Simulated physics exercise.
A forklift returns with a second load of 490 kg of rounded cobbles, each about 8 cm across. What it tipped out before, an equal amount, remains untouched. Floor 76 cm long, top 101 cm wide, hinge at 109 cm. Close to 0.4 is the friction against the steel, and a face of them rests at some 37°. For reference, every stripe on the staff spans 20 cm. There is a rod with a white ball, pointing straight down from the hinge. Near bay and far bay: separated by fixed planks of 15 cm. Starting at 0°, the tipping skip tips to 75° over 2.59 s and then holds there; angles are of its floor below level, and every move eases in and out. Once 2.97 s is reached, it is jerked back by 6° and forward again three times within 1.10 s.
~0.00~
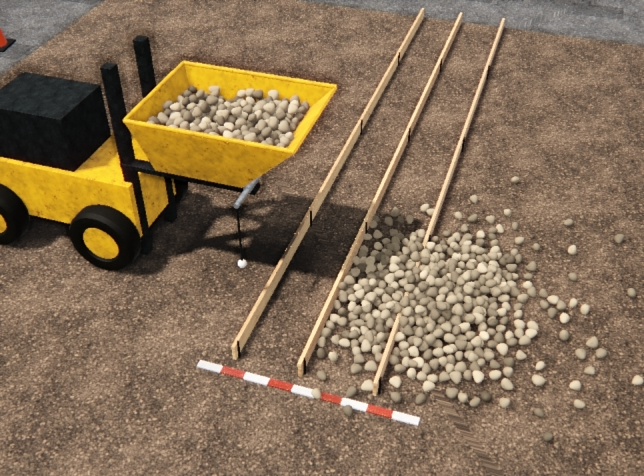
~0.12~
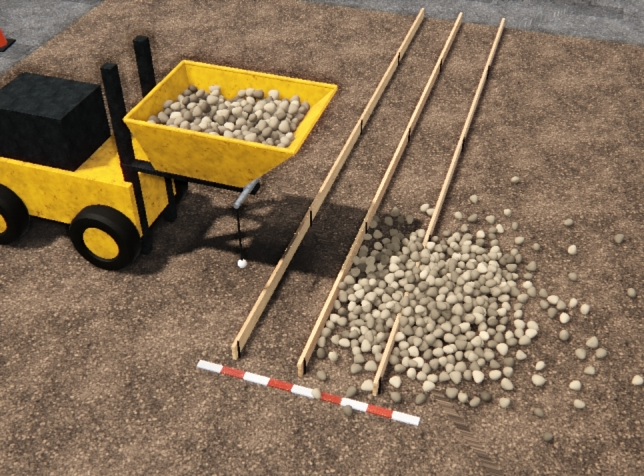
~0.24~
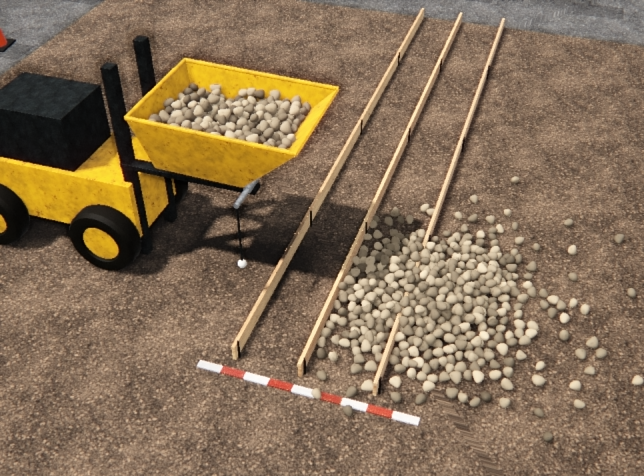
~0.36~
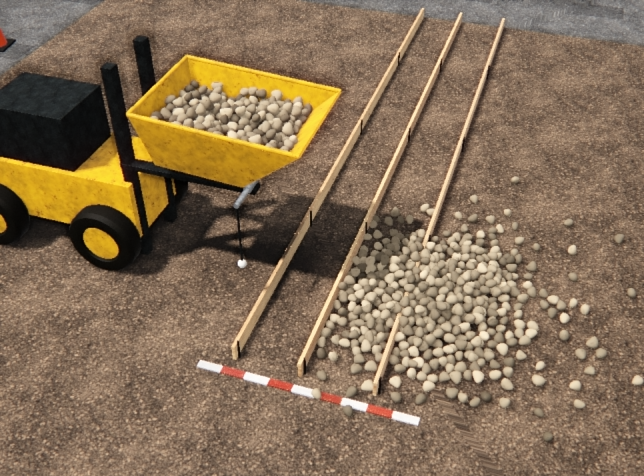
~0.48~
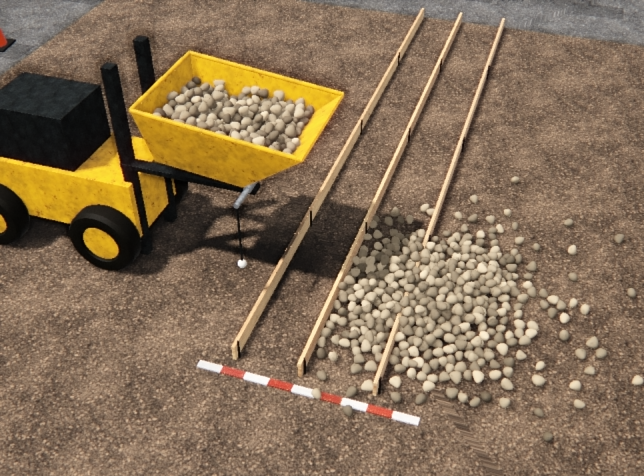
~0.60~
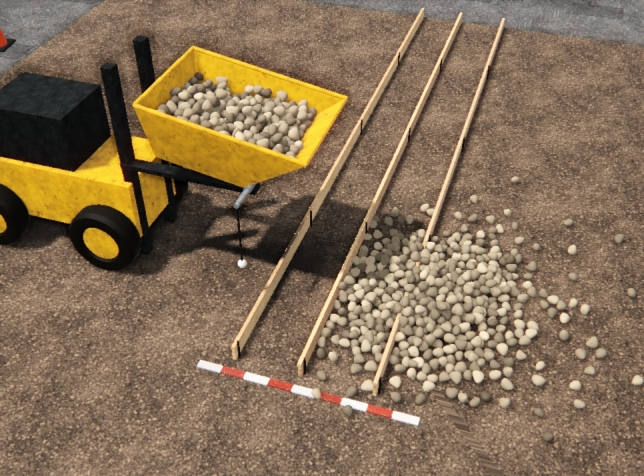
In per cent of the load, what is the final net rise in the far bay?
It comes to roughly 62 per cent.
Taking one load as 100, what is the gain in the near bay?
Roughly 5 in a hundred, I'd estimate.
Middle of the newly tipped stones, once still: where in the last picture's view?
Around (392, 276).
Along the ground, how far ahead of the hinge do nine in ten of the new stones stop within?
Distance ahead of it: About 170 cm.
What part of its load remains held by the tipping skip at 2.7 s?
It holds some 25 per cent.
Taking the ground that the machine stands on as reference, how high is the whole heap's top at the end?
Height above ground: About 44 cm.
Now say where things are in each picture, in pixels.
In the first picture, the tipping skip is at 0°, its lip at (294, 152); the top of the load is at (259, 109). The earlier load is highest near (399, 273), 22 cm above ground level, 37 % in the far bay, 63 % past the last board.
The second picture shows lip at (295, 153), floor tilted 0°, highest stones at (260, 109); the stones move at 0.1 m/s on average.
The third picture shows lip at (296, 154), floor tilted 2°, highest stones at (255, 109); the stones move at 0.1 m/s on average.
In the fourth picture, the tipping skip is at 4°, its lip at (299, 157); the top of the load is at (234, 106); the stones move at 0.2 m/s on average.
The fifth picture shows lip at (302, 160), floor tilted 7°, highest stones at (208, 97); the stones move at 0.2 m/s on average.
In the sixth picture, the tipping skip is at 10°, its lip at (306, 165); the top of the load is at (212, 94); the stones move at 0.3 m/s on average.
After 1.9 s the floor is at 63°; in per cent of one load, 98 in the tipping skip, 38 in the far bay, 63 past the last board; the foremost stones are past the picture's edge.
After 2.7 s the floor is at 75°; in per cent of one load, 27 in the tipping skip, 98 in the far bay, 75 past the last board; the foremost stones are past the picture's edge.
After 4.5 s the floor is at 75°; in per cent of one load, 0 in the tipping skip, 3 in the near bay, 98 in the far bay, 98 past the last board; the foremost stones are past the picture's edge.
After 7.1 s the floor is at 75°; in per cent of one load, 0 in the tipping skip, 3 in the near bay, 98 in the far bay, 98 past the last board; the foremost stones are past the picture's edge. Net gain in the far bay, 62.
